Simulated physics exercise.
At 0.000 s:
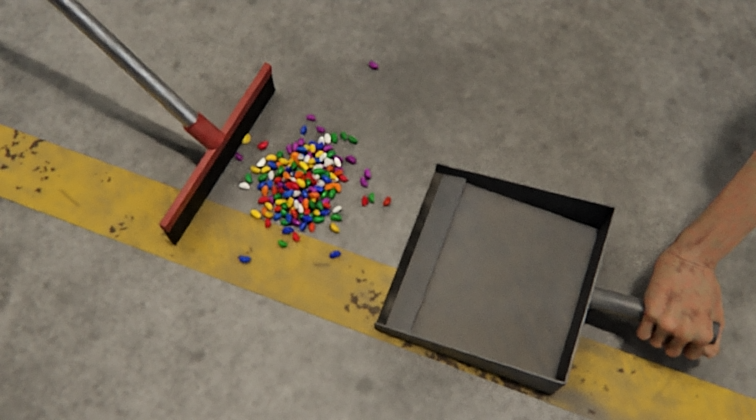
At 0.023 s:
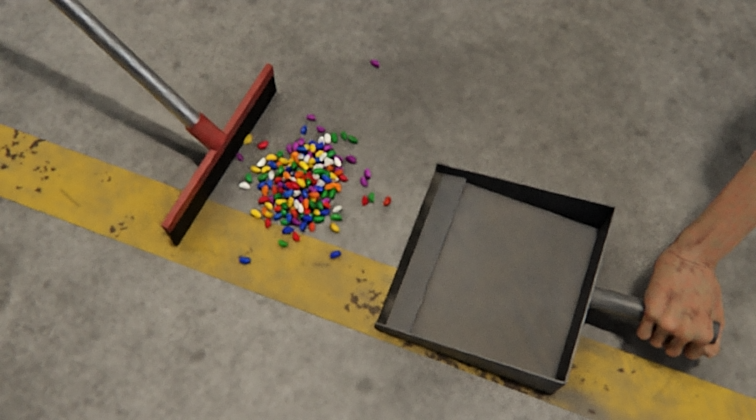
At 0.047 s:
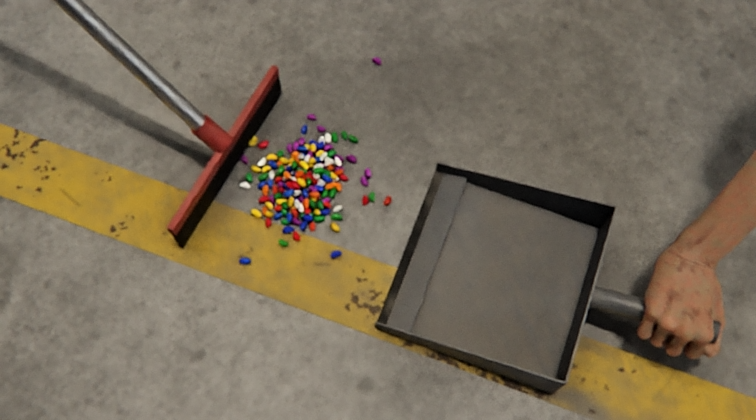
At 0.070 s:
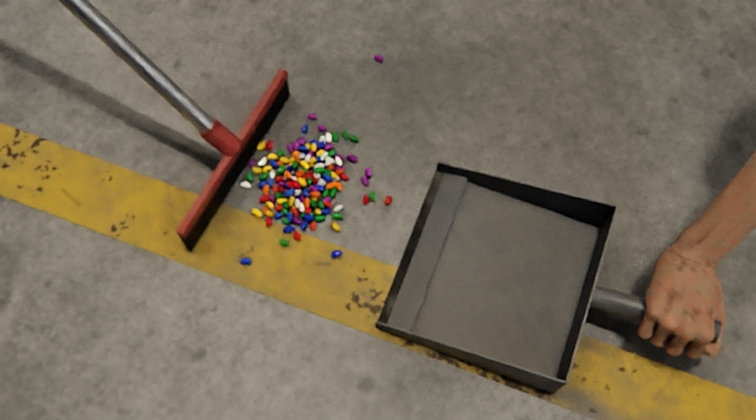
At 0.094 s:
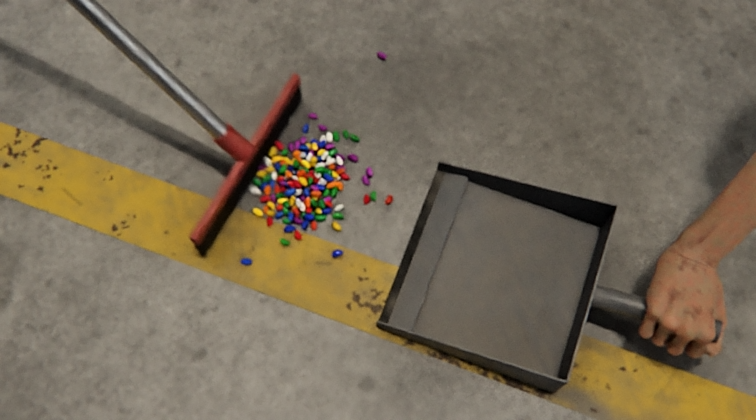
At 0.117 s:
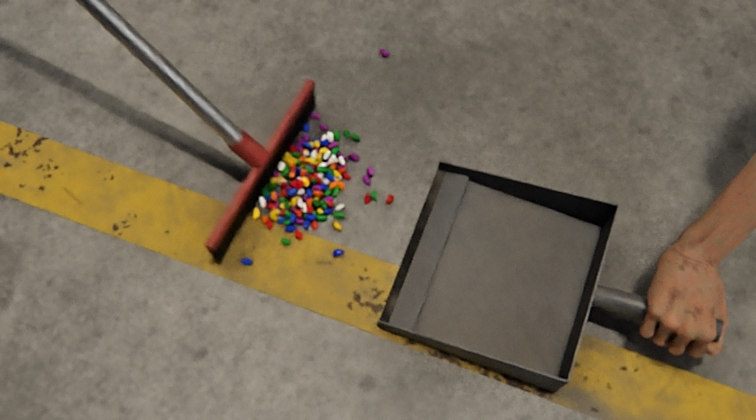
A hand holds a dustpan still while a red squeegee slides right into colorful jelly beans.
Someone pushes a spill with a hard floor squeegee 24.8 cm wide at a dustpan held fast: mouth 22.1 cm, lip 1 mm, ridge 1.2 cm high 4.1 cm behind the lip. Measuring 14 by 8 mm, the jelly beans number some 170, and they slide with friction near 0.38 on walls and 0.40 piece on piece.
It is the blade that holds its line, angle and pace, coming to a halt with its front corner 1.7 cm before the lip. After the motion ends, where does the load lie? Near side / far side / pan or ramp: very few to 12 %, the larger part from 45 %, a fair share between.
Near side: Very few; far side: Very few; pan: The larger part.
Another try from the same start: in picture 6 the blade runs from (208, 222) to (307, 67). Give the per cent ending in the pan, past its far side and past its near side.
Split: Pan = 20, far = 20, near = 0.
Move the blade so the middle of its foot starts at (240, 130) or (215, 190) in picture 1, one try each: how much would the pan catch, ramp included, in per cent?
Around 50 percent, then around 55 percent.
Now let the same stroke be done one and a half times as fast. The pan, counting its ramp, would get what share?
It would be around 70 percent.
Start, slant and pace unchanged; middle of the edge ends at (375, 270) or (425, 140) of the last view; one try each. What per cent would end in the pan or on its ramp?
Around 50 per cent, and around 25 per cent.
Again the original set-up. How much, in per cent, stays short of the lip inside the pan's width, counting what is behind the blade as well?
About 35 per cent.
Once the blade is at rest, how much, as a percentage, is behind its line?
Estimate: Near 0 %.
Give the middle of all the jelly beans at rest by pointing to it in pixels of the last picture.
Centre at rest, approx.: (423, 241) px.
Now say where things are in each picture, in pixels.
Blade from (166, 227) to (268, 71), moved 0.0 cm, 0 of the pieces shifted so far; middle of the pieces at (303, 179); pan at (506, 282), in the first frame.
Blade from (168, 227) to (269, 71), moved 0.2 cm, 1 of the pieces shifted so far; middle of the pieces at (304, 179), in the second frame.
Blade from (173, 230) to (275, 73), moved 1.0 cm, 3 of the pieces shifted so far; middle of the pieces at (304, 179), in the third frame.
Blade from (182, 234) to (283, 76), moved 2.1 cm, 4 of the pieces shifted so far; middle of the pieces at (305, 178), in the fourth frame.
Blade from (196, 240) to (296, 81), moved 3.9 cm, 12 of the pieces shifted so far; middle of the pieces at (305, 178), in the fifth frame.
Blade from (211, 246) to (310, 87), moved 5.8 cm, 83 of the pieces shifted so far; middle of the pieces at (307, 185); pan at (509, 280). The blade's pace is about 0.87 m/s, heading 7 degrees towards the viewer's side, in the sixth frame.
Then, at 0.23 s, middle of the blade 10 cm from the lip; 0 % over the lip, far side 5 %, near side 0 %.
After 0.30 s, middle of the blade 5 cm from the lip; 5 % over the lip, far side 5 %, near side 0 %.
After 0.51 s, middle of the blade 3 cm from the lip; 55 % over the lip, far side 10 %, near side 5 %.
In the end, at 2.3 s, near side 5 %, far side 10 %, pan 55 %, in front of the lip or behind the blade 35 %.
